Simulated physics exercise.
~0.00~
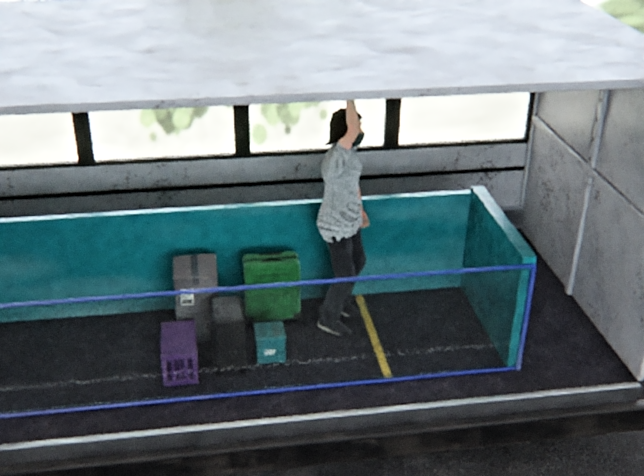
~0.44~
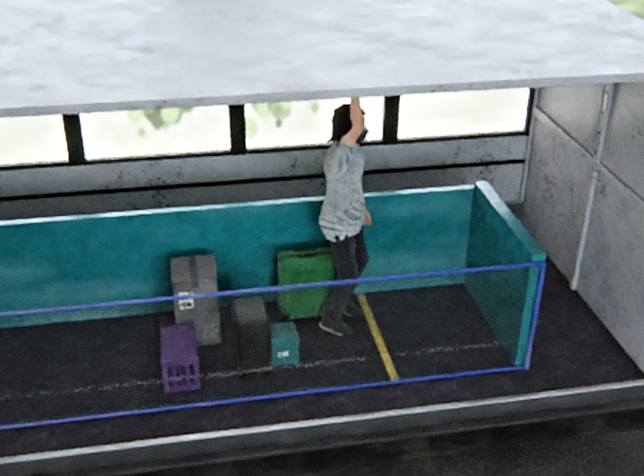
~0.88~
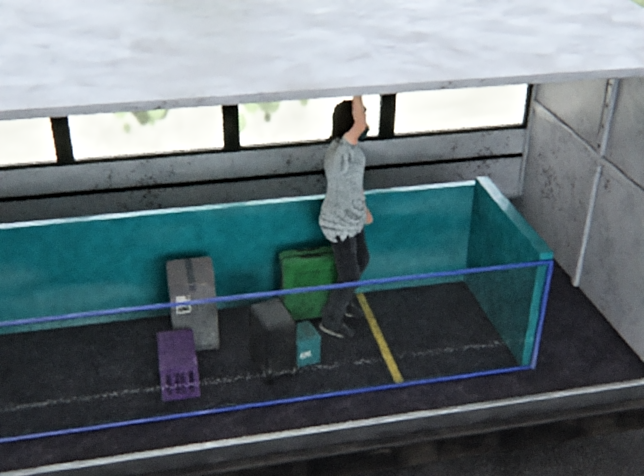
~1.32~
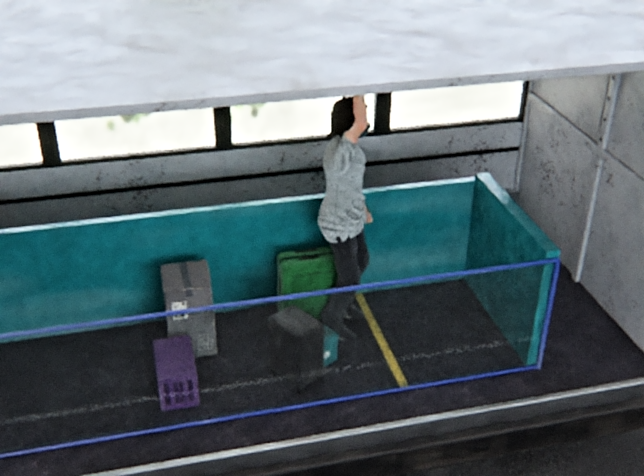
The footage shows a standing passenger with one arm raised in a tram bay as a small black case and a teal tub slide right and a green case shifts slightly, while a purple crate and grey bag stay put, all ending short of the yellow line.
